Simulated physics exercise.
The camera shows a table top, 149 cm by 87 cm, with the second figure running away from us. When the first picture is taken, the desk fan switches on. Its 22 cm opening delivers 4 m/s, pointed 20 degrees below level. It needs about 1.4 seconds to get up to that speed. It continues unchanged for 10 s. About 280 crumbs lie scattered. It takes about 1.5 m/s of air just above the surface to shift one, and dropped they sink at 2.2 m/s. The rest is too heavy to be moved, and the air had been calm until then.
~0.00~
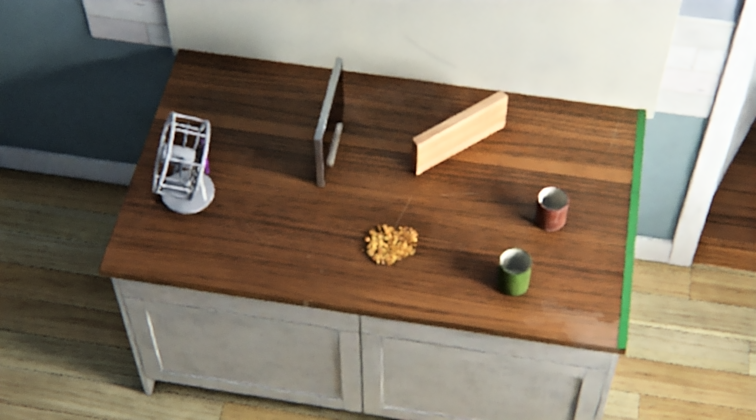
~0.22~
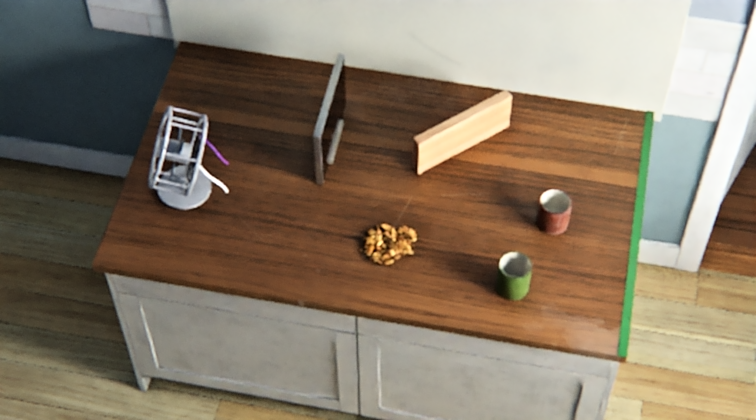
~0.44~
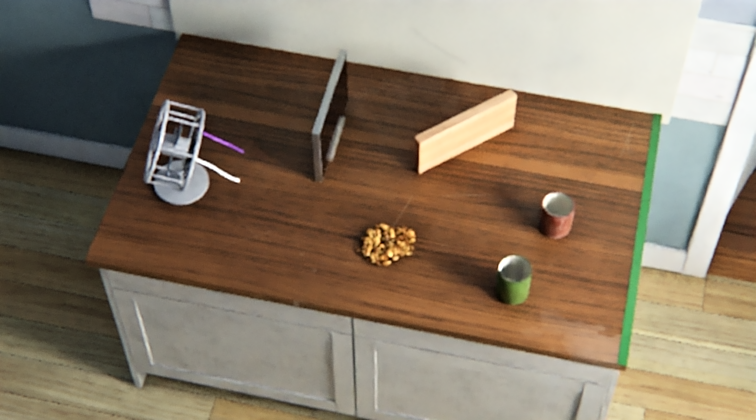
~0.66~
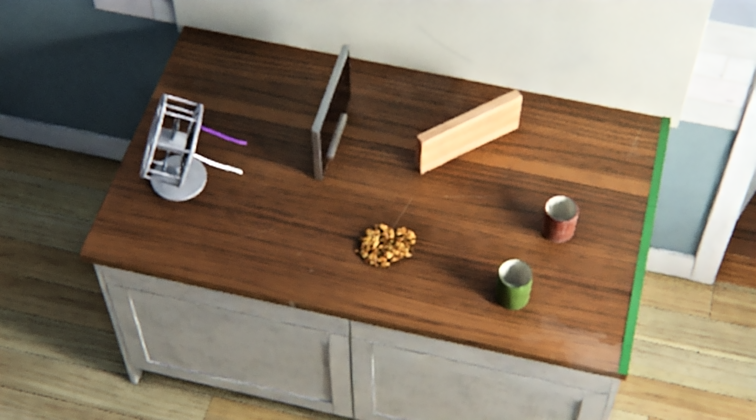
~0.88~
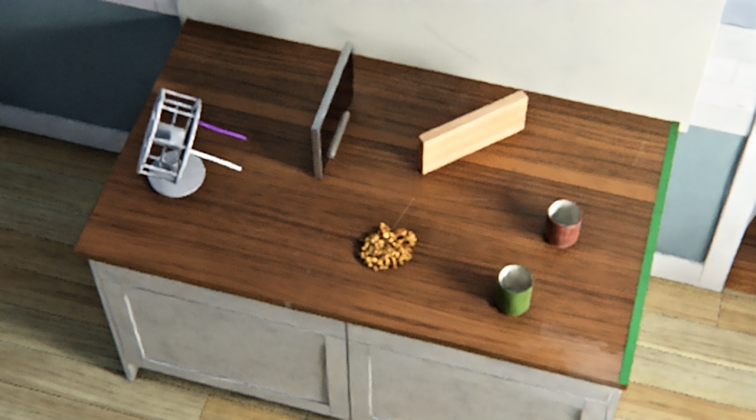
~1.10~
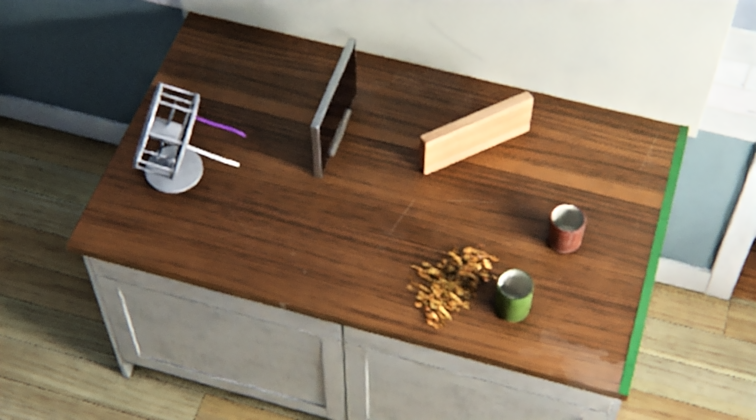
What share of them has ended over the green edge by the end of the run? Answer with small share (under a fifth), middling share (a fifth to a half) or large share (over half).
A middling share.
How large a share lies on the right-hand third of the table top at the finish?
Around 1 per cent.
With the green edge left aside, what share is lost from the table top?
It comes out at some 60 %.
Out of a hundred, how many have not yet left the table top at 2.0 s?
Reading: About 10 %.
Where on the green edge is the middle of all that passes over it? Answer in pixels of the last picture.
The middle crossing sits close to (647, 315) in the last picture.
After 2.0 s, 9 % are on the move or not yet settled, 31 % are over the green edge.
After 3.2 s, 4 % are on the move or not yet settled, 34 % are over the green edge.
After 5.5 s, 2 % are on the move or not yet settled, 36 % are over the green edge.
After 10.0 s, at the end, 37 % are over the green edge.
